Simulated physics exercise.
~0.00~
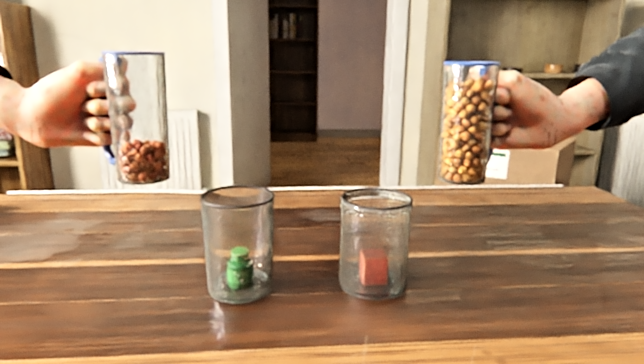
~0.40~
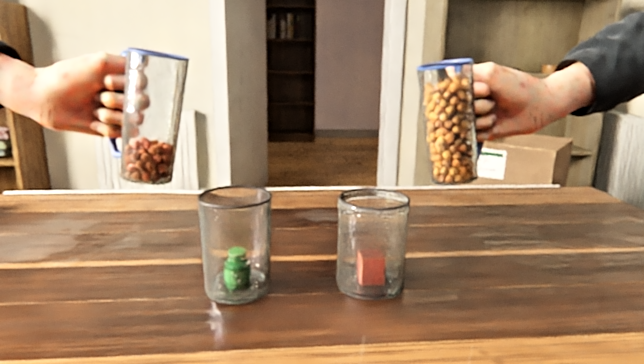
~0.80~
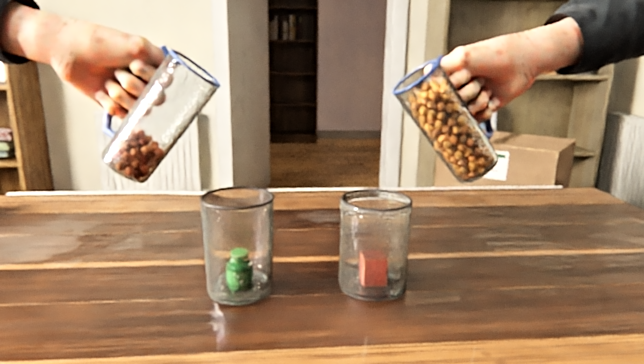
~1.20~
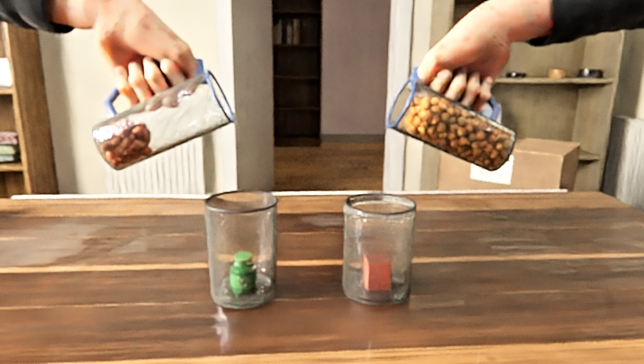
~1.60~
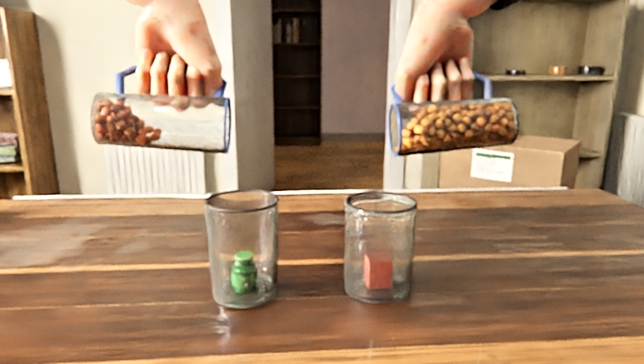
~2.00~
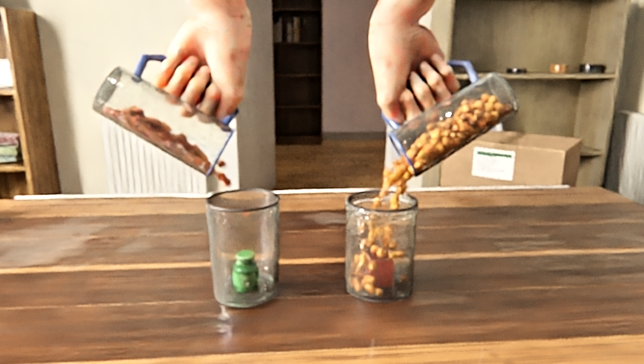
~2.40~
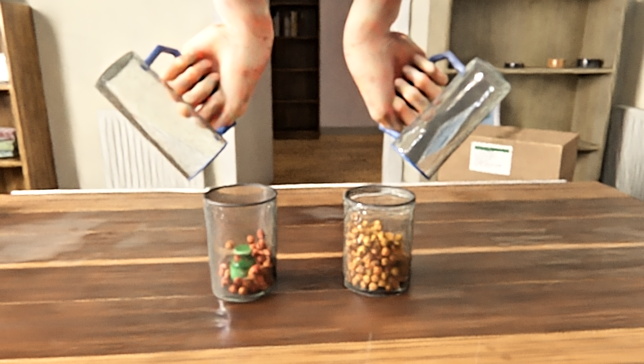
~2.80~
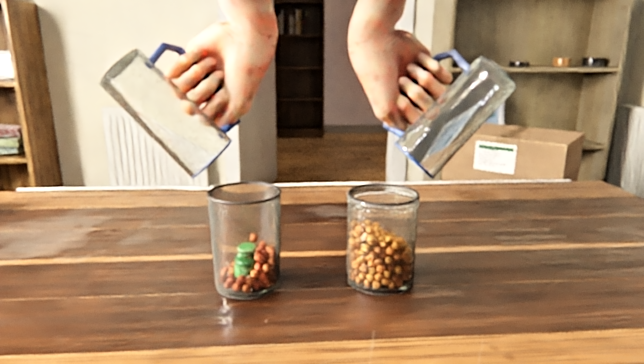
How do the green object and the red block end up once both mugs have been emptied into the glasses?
The green object in the left glass still sticks out above the pieces, while the red block in the right glass is buried under them.
